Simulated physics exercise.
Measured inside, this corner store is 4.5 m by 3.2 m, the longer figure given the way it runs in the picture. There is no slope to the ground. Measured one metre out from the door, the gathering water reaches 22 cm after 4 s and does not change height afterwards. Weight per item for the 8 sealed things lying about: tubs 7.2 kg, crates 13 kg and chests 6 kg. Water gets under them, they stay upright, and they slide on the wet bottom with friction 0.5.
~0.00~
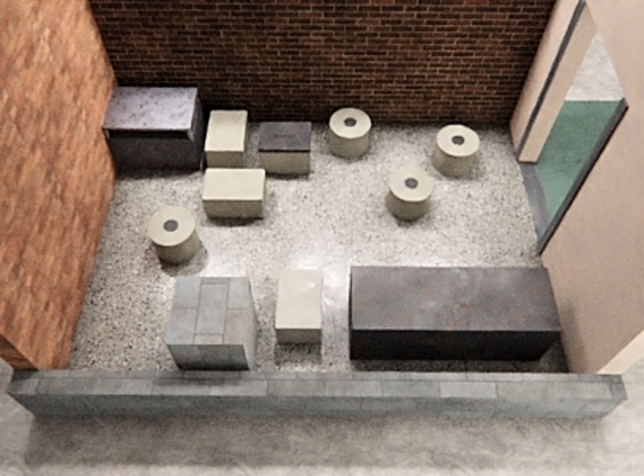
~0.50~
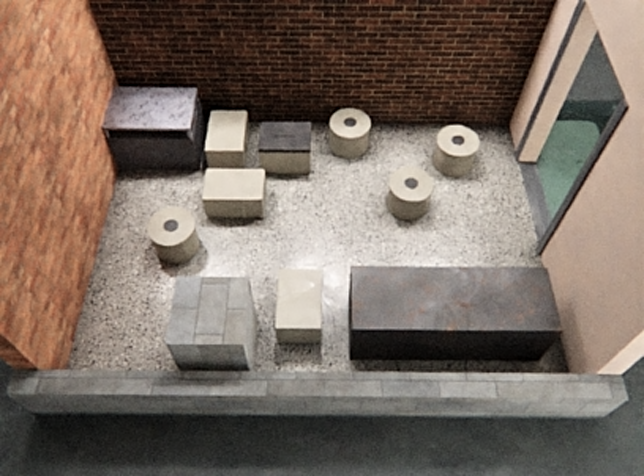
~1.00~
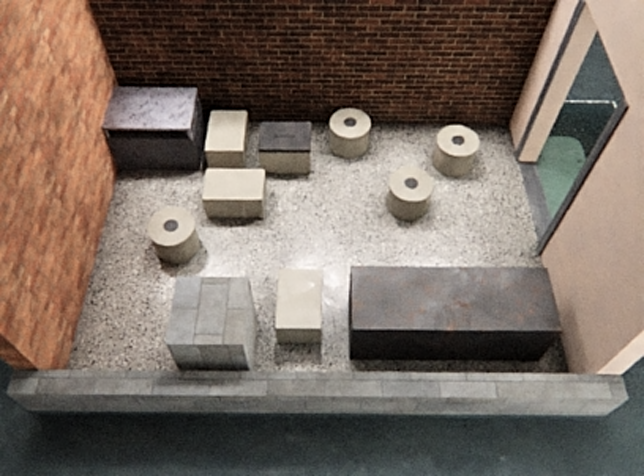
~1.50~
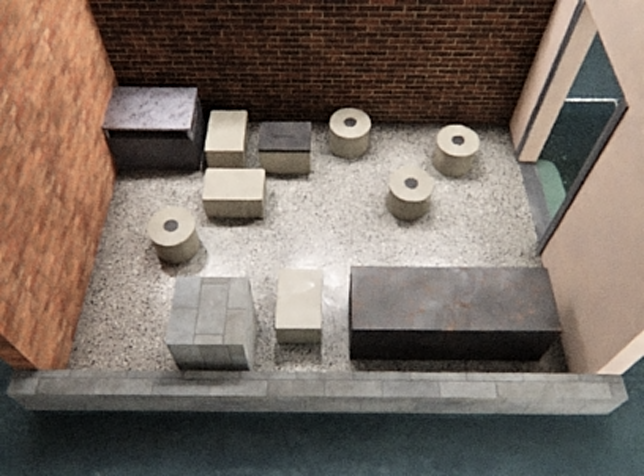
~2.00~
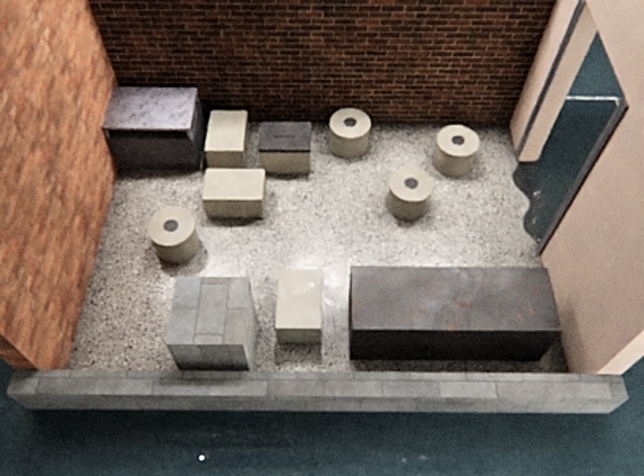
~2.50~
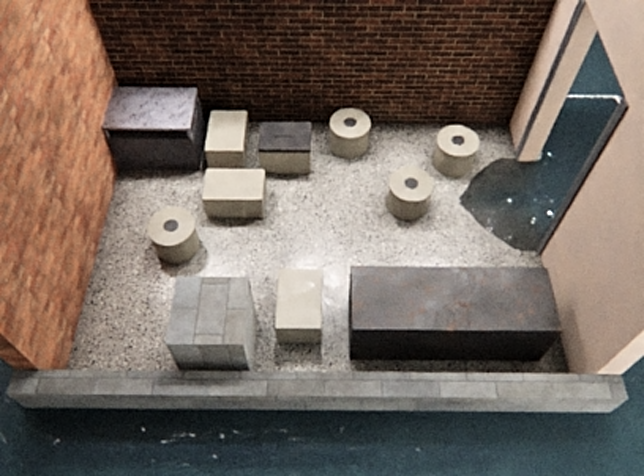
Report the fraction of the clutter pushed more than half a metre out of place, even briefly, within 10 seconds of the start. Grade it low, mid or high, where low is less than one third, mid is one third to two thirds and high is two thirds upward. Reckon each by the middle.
Grade: High.
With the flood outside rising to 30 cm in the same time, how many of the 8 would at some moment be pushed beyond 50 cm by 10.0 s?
The answer would then be 7.
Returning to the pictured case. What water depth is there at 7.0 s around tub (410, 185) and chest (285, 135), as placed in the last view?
First about 6 cm, second about 9 cm.
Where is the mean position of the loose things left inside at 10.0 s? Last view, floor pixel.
Somewhere near (194, 277).
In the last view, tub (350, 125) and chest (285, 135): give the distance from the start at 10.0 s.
Respectively 80 and 150 cm.
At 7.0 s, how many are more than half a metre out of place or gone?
I get 5.
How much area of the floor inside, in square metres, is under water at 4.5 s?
Wet area: Approx. 5.5 m2.
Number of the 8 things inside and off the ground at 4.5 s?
At that time, 1.
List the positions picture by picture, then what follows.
A tub at (411, 184), on the bottom; a tub at (171, 226) rests on the ground; water covers 0.0 m2; 0 of 8 have shifted, in the first frame.
A tub at (411, 184) rests on the ground; a tub at (171, 226) rests on the ground; 0.0 m2 under water; 0 of 8 have shifted, in the second frame.
A tub at (411, 184), on the bottom; a tub at (171, 226), on the bottom; 0.0 m2 under water; 0 of 8 have shifted, in the third frame.
A tub at (411, 184) rests on the ground; a tub at (171, 226) rests on the ground; water covers 0.0 m2; 0 of 8 have shifted, in the fourth frame.
A tub at (411, 184) rests on the ground; a tub at (171, 226), on the bottom; 0.0 m2 under water; 0 of 8 have shifted, in the fifth frame.
A tub at (411, 184) rests on the ground; a tub at (171, 226), on the bottom; 0.6 m2 under water; 0 of 8 have shifted, in the sixth frame.
After 3.5 s 0 of 8 are over 50 cm from their spots; 0 afloat.
After 4.5 s 2 of 8 are over 50 cm from their spots; 1 afloat.
After 7.0 s 5 of 8 are over 50 cm from their spots; 7 afloat.
After 10.0 s 7 of 8 are over 50 cm from their spots, and 7 have been at some point; 8 afloat.
